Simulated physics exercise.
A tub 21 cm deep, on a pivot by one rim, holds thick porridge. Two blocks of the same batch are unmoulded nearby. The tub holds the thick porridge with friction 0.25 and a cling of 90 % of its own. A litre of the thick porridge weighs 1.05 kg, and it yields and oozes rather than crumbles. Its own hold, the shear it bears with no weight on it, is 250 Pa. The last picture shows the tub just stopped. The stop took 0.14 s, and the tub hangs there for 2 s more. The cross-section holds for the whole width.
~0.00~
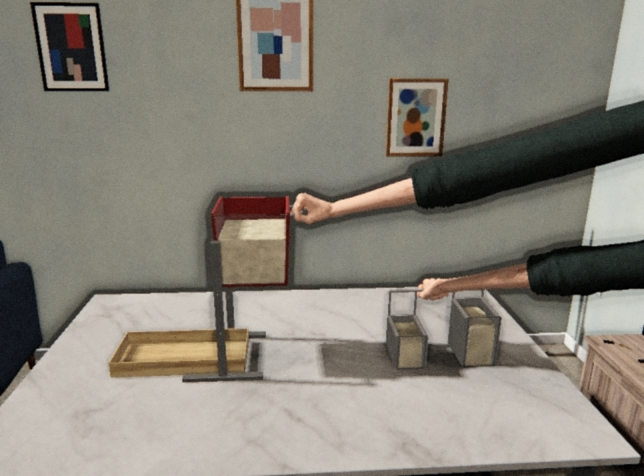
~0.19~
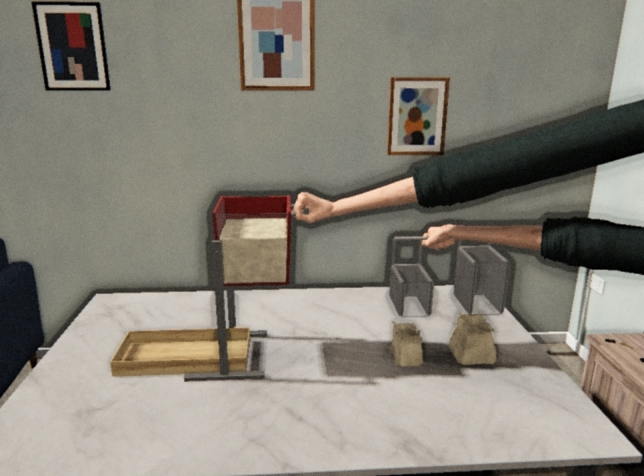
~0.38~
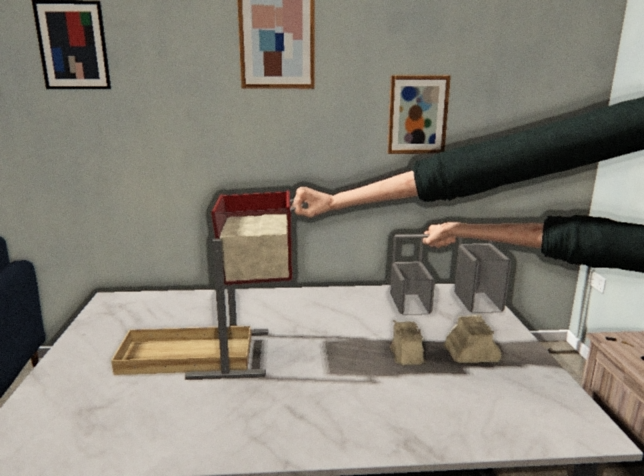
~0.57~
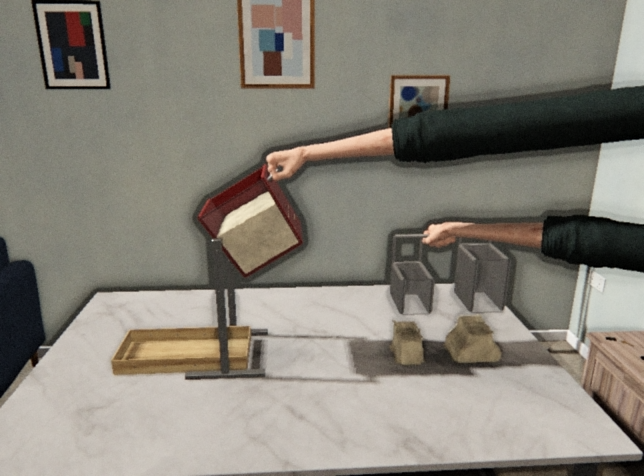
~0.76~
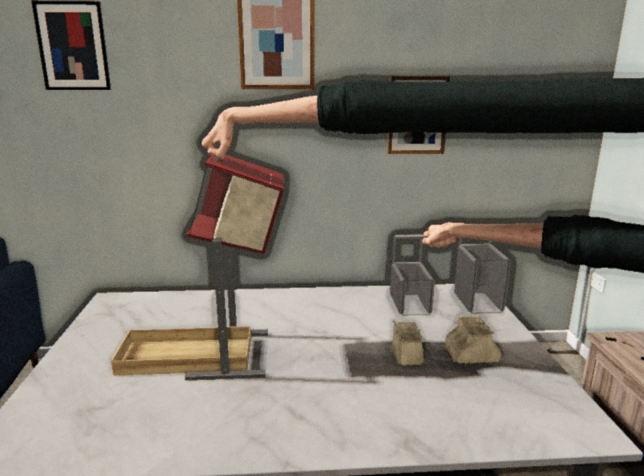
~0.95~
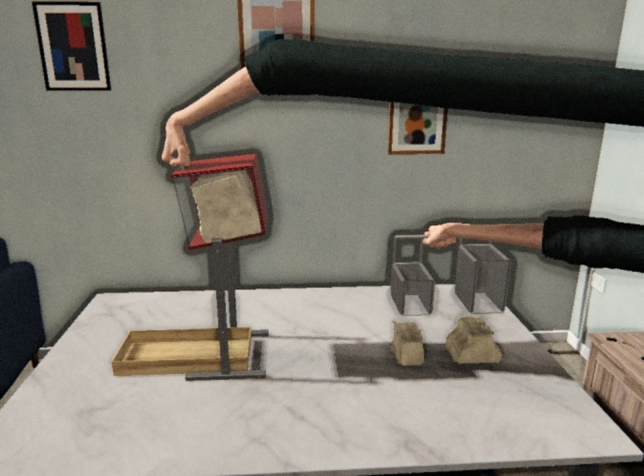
Hand tilting a red tub of thick porridge leftward onto its side after another hand lifts grey moulds off two slumping blocks.
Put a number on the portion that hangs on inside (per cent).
The portion that hangs on inside is near 46 %.
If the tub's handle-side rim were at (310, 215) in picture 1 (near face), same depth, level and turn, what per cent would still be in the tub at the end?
In that case some 30 per cent.
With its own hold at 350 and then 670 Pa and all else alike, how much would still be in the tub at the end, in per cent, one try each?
In that order: 50 %, 100 %.
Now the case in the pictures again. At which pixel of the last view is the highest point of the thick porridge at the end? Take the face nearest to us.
At about (233, 217).
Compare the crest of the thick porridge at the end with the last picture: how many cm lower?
Some 11 cm.
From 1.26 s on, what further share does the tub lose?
Some 4 per cent.
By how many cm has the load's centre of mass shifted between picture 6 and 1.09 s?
About 6 cm.
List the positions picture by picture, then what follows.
The first frame shows handle-side rim at (286, 214), tilt 0 degrees; crest of the thick porridge at (278, 238); block heights 9.2 cm, 14 cm (left to right).
The second frame shows handle-side rim at (288, 213), tilt 0 degrees; crest of the thick porridge at (279, 237); block heights 9.0 cm, 12 cm (left to right).
The third frame shows handle-side rim at (287, 208), tilt 3 degrees; crest of the thick porridge at (279, 233); block heights 8.9 cm, 10 cm (left to right).
The fourth frame shows handle-side rim at (261, 180), tilt 31 degrees; crest of the thick porridge at (272, 205); block heights 8.8 cm, 10 cm (left to right).
The fifth frame shows handle-side rim at (206, 166), tilt 72 degrees; crest of the thick porridge at (232, 178); block heights 8.8 cm, 10 cm (left to right).
The sixth frame shows handle-side rim at (173, 178), tilt 98 degrees; crest of the thick porridge at (233, 176); block heights 8.8 cm, 10 cm (left to right).
After 1.09 s, the tub is at 98 degrees and holds 84 %.
After 1.26 s, the tub is at 98 degrees and holds 50 %.
After 1.43 s, the tub is at 98 degrees and holds 46 %.
After 1.60 s, the tub is at 98 degrees and holds 46 %.
After 2.95 s, the tub is at 98 degrees and holds 46 %.
